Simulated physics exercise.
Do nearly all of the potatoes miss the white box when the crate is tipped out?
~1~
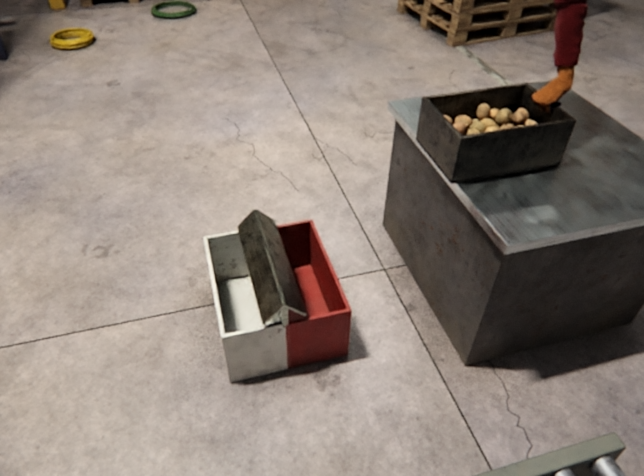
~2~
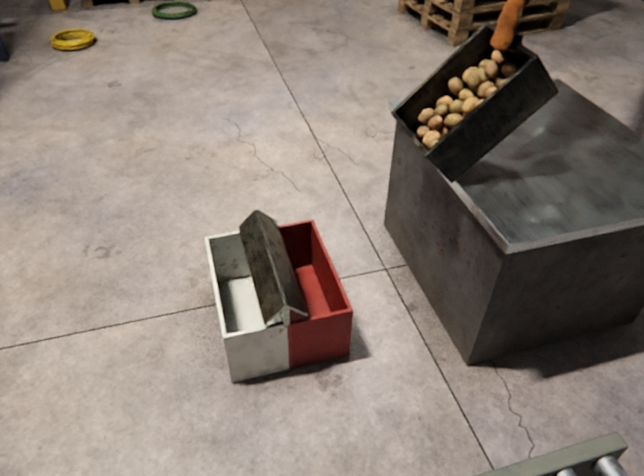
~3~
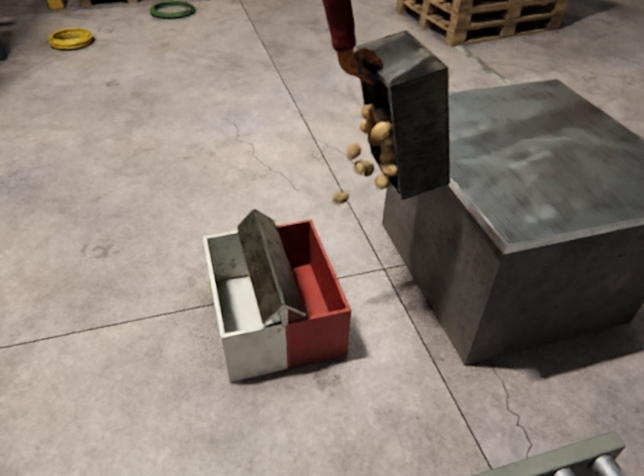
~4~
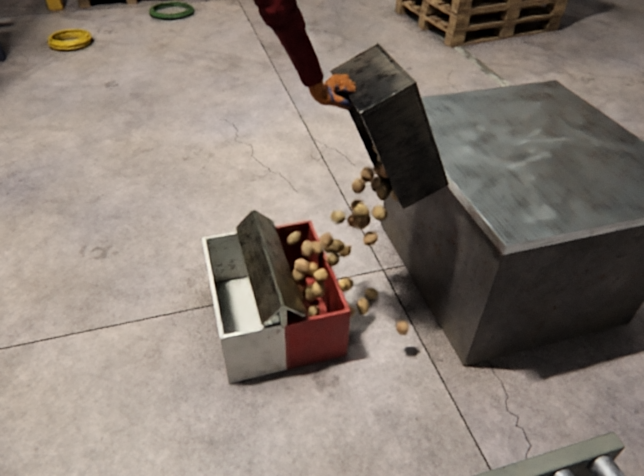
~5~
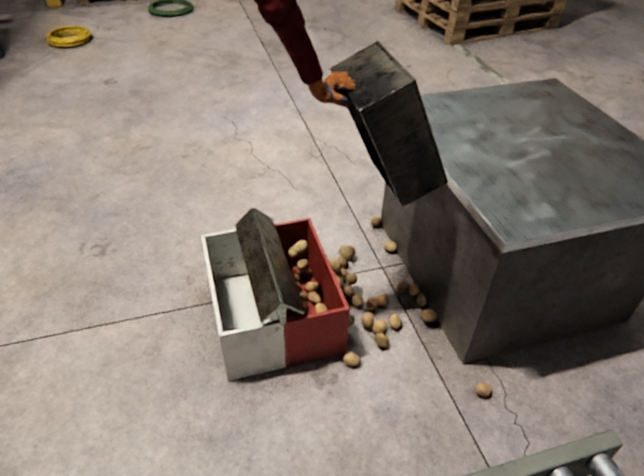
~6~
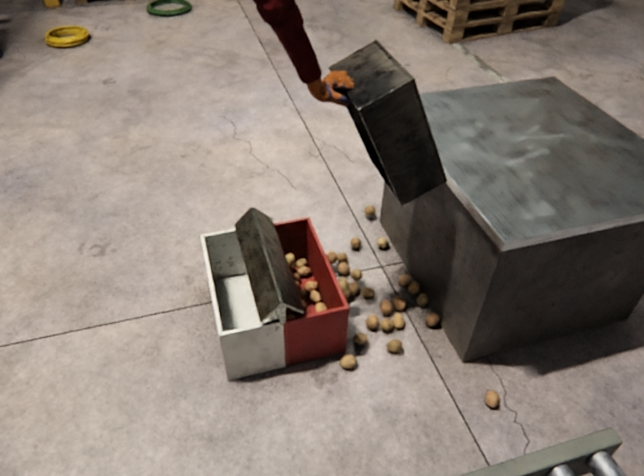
Yes, the white box stays empty as far as can be seen. The potatoes end up in the red bin or on the floor between it and the bench.
